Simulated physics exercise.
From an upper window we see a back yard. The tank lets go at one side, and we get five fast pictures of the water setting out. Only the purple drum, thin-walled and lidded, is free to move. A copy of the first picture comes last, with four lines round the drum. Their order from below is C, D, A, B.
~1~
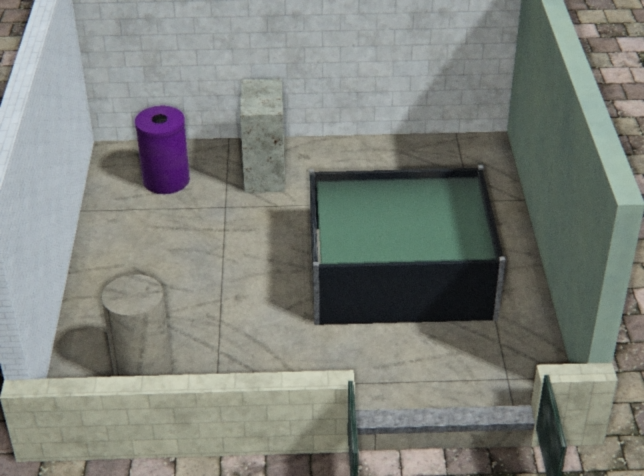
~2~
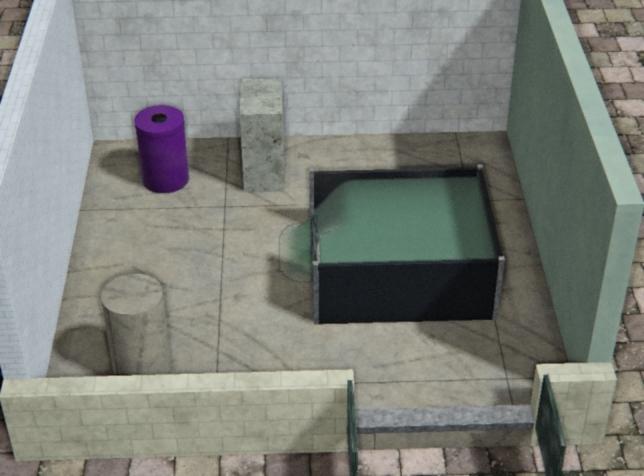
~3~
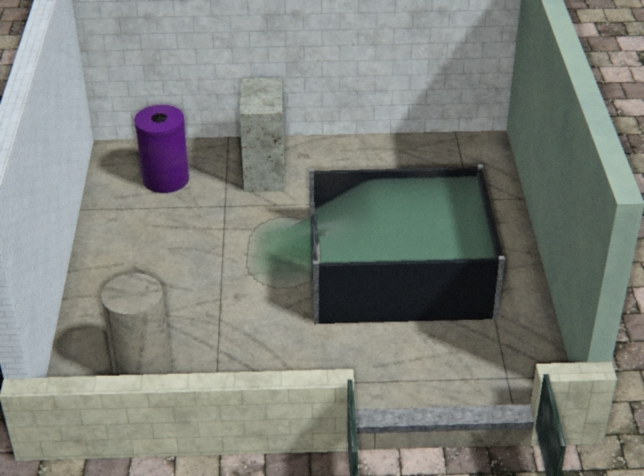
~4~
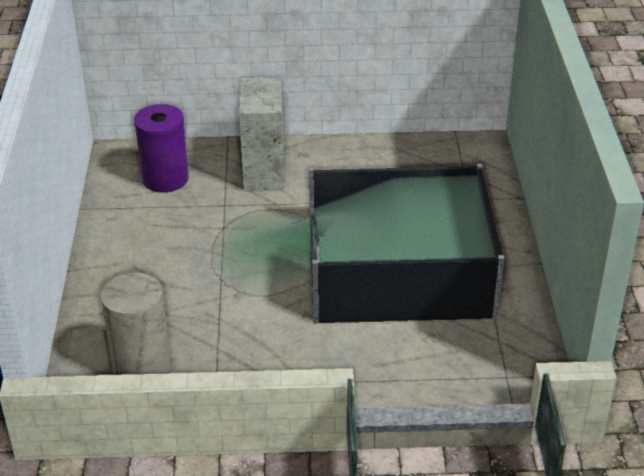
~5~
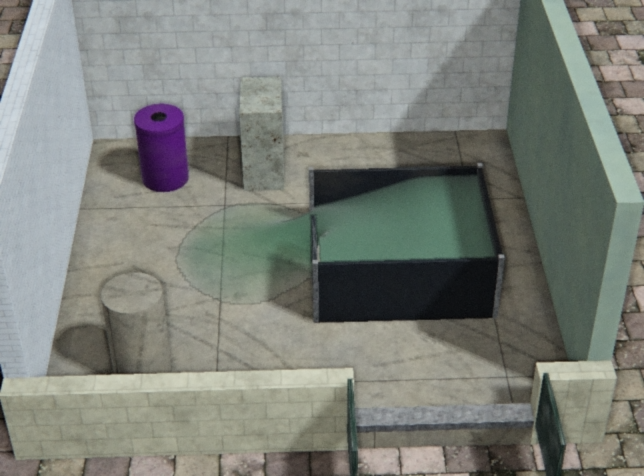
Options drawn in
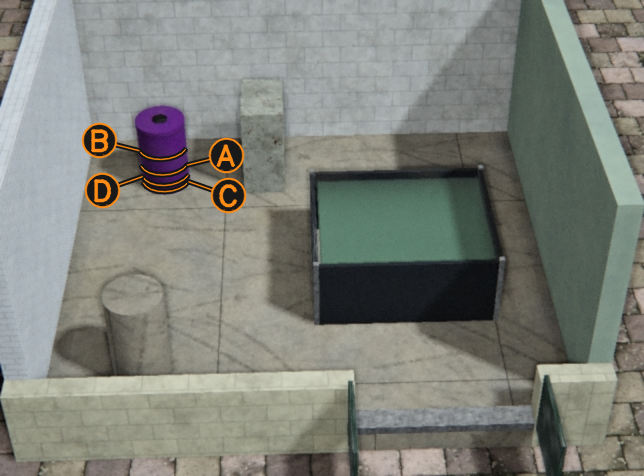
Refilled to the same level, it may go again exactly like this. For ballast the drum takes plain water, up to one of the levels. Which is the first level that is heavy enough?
The answer is mark A.
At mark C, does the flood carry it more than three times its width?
No, it does not.
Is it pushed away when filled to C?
Yes, that goes wrong.
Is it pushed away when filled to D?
Yes.
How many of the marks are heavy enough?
Two of them.
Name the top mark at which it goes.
D.
On the marked copy, A at (162, 175); B at (161, 159); C at (164, 191); D at (164, 185); from the bottom up C, D, A, B.
For mark A, it does not move.
For mark B, it does not move.
For mark C, it is pushed about twice its own width away.
For mark D, it is pushed about its own width away.
